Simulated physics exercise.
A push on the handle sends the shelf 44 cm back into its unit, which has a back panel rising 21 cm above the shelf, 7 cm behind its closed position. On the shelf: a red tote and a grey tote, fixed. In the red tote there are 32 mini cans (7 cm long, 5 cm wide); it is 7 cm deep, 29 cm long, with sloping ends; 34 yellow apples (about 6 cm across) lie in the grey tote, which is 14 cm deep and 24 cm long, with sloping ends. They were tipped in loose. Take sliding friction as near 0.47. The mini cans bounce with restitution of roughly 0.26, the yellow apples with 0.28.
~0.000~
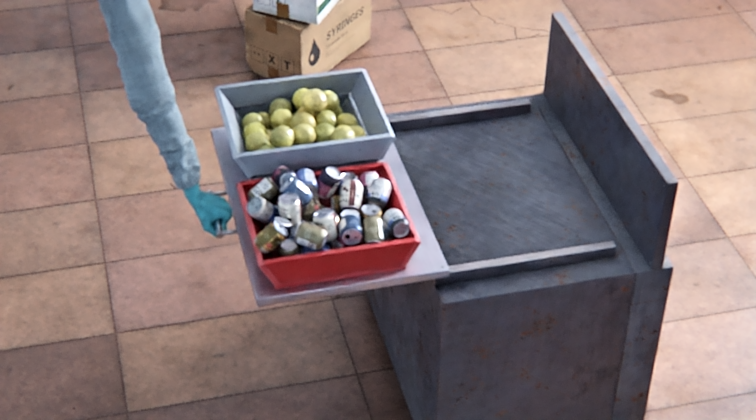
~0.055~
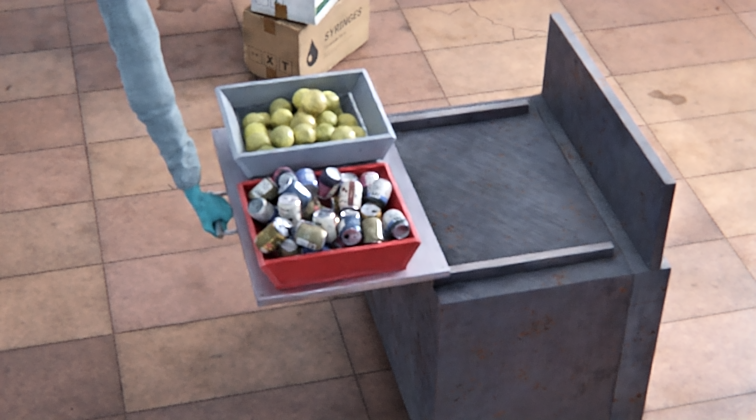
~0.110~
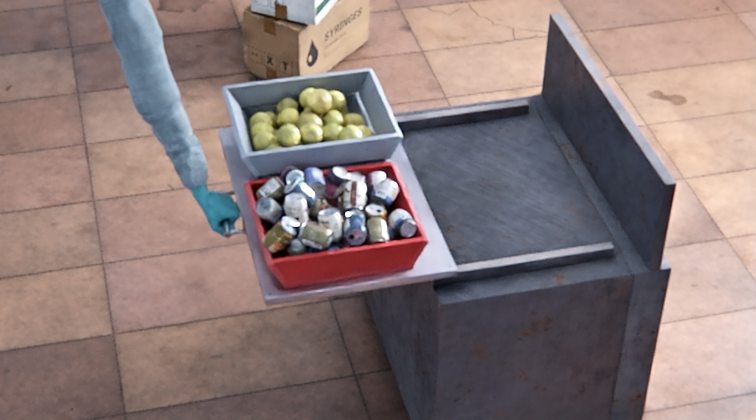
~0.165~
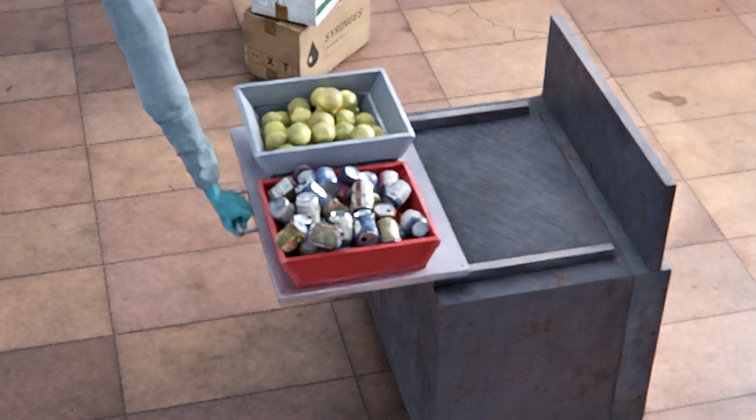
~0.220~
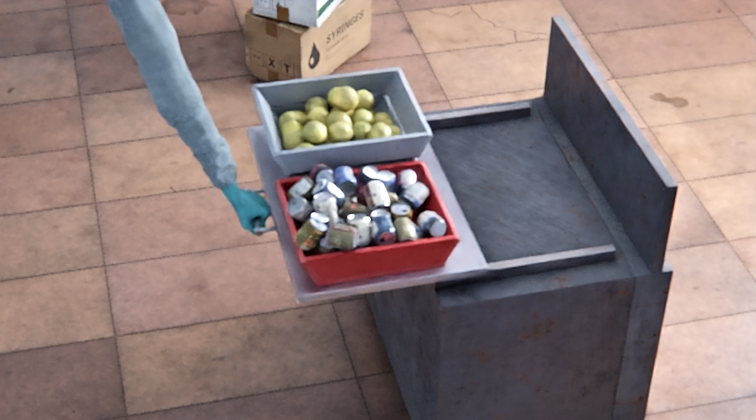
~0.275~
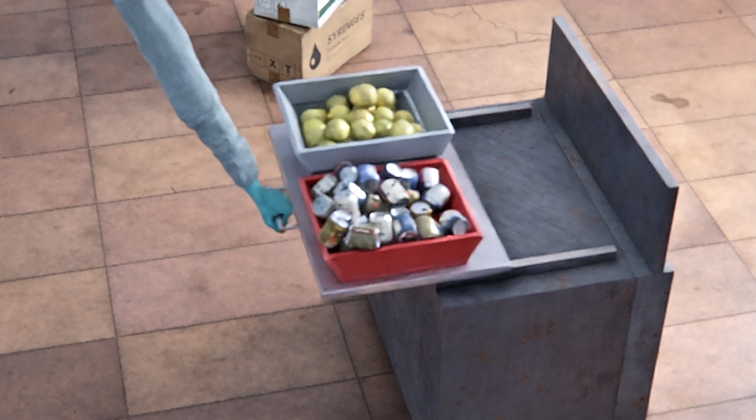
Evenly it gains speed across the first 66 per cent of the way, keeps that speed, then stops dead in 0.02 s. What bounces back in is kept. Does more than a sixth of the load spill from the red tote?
No.
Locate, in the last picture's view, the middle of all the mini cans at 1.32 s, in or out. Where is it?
Roughly (507, 202).
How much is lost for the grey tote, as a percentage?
For the grey tote, roughly 0 percent.
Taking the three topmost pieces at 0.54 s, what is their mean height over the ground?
Height, averaged: Around 86 cm.
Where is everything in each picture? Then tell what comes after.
In the first frame (we follow the rim corner now nearest the camera), red tote at (263, 262); grey tote at (238, 155); shelf in by 0 cm; nothing out yet.
The second frame shows red tote at (264, 262); grey tote at (239, 155); shelf in by 1 cm.
The third frame shows red tote at (272, 261); grey tote at (246, 155); shelf in by 2 cm.
The fourth frame shows red tote at (285, 260); grey tote at (259, 154); shelf in by 6 cm.
The fifth frame shows red tote at (305, 259); grey tote at (277, 153); shelf in by 10 cm.
The sixth frame shows red tote at (329, 256); grey tote at (300, 151); shelf in by 15 cm; nothing out yet.
After 0.46 s, end of travel.
After 0.54 s, 1 of 32 out of the red tote and 0 of 34 out of the grey tote.
After 0.66 s, 1 of 32 out of the red tote and 0 of 34 out of the grey tote.
After 0.88 s, 2 of 32 out of the red tote and 0 of 34 out of the grey tote.
Outcome (at 1.32 s), 2 of 32 out of the red tote and 0 of 34 out of the grey tote. Asked share, 2 of 32, 6 per cent.
